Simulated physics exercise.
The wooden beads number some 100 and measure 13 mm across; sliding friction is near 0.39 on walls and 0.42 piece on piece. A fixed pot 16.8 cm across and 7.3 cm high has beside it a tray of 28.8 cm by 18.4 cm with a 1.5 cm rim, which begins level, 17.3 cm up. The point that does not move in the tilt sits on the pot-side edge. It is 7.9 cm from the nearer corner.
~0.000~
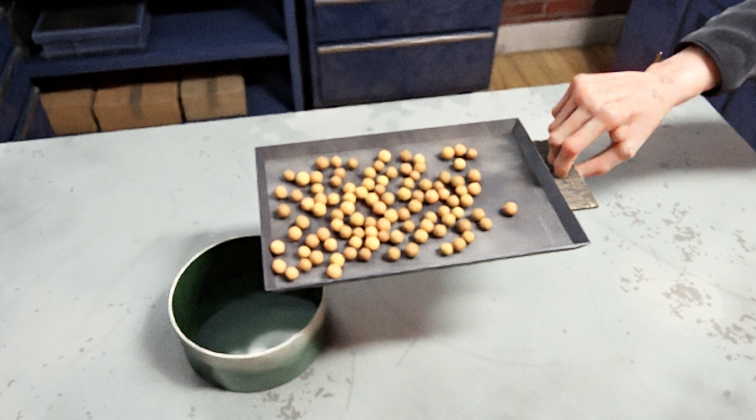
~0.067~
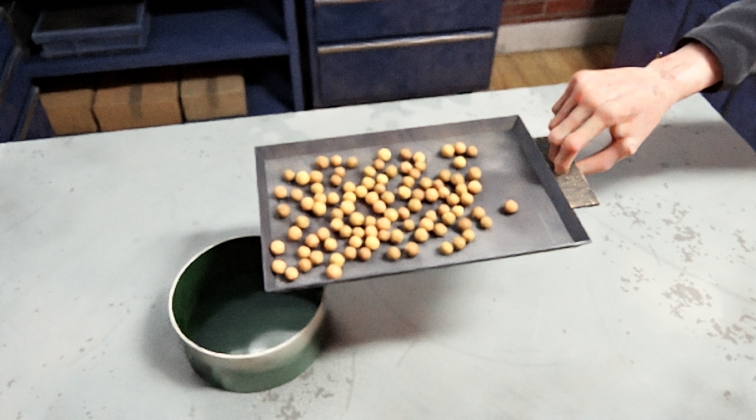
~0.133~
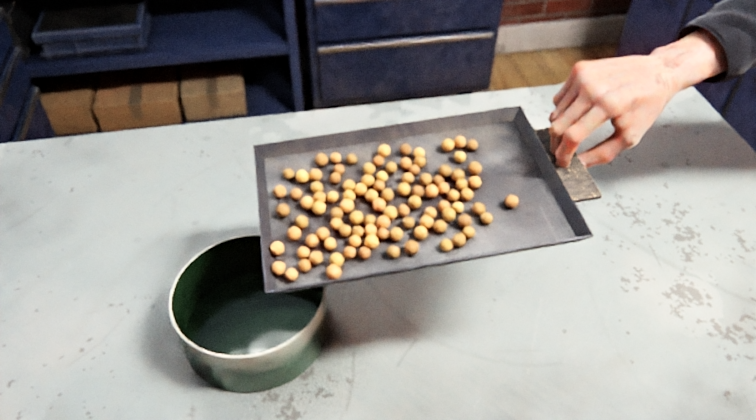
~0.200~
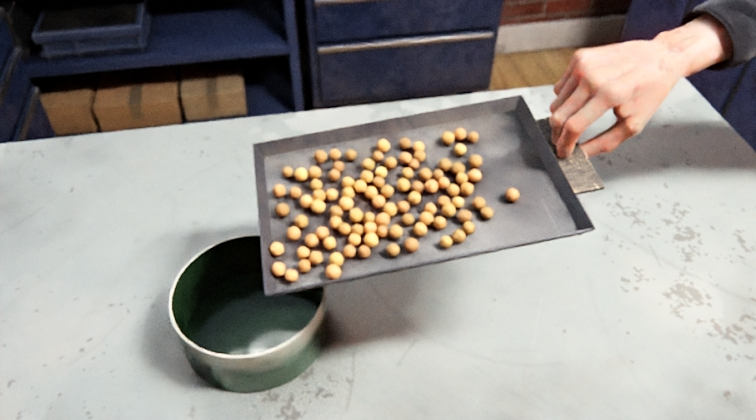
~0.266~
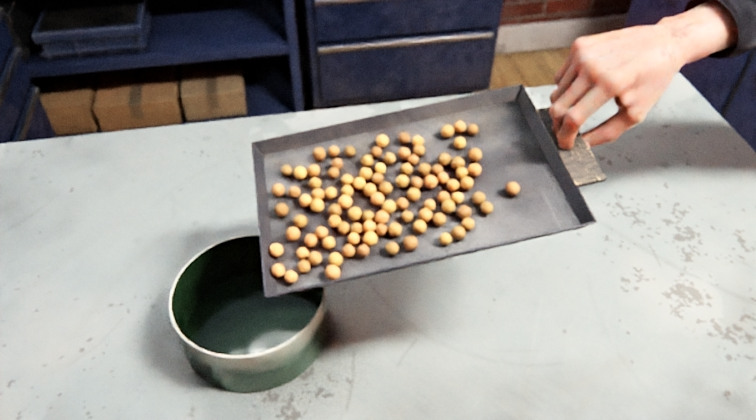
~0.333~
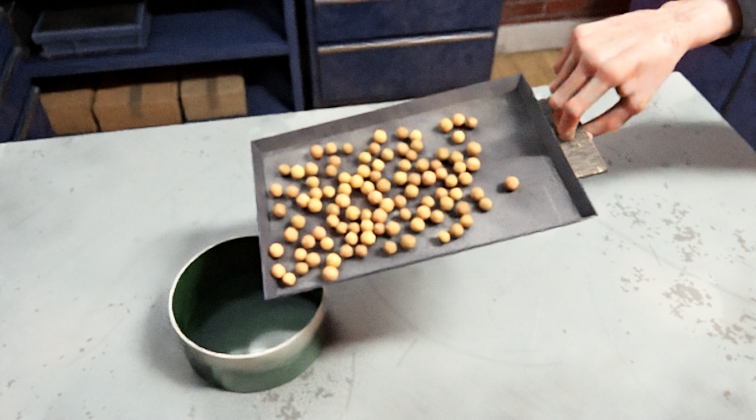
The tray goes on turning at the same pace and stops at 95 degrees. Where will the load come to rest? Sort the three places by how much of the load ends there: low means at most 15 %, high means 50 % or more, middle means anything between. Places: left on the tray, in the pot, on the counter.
Tray - low, pot - middle, counter - high.
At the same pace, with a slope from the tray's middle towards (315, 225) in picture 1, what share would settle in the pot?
About 85 per cent.
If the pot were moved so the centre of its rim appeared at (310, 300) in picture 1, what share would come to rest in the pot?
I'd put it at around 45 per cent.
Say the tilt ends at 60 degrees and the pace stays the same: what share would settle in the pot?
In that case it comes to about 35 in a hundred.
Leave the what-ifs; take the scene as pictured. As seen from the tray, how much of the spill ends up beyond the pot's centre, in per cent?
Around 50 in a hundred.
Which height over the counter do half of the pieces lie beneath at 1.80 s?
About 2 cm.
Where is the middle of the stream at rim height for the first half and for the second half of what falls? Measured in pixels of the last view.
Around (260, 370), then (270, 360).
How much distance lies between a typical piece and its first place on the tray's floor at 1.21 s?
Displacement on the tray: About 10 cm.
After 1.21 s, tilt 50 degrees; the tray holds 85 %, the pot 0 %.
After 1.80 s, tilt 76 degrees; the tray holds 5 %, the pot 35 %.
Then, at 2.43 s, tilt 95 degrees; the tray holds 0 %, the pot 40 %.
By 3.0 s all is still; tray 0 %, pot 40 %, counter 60 %.
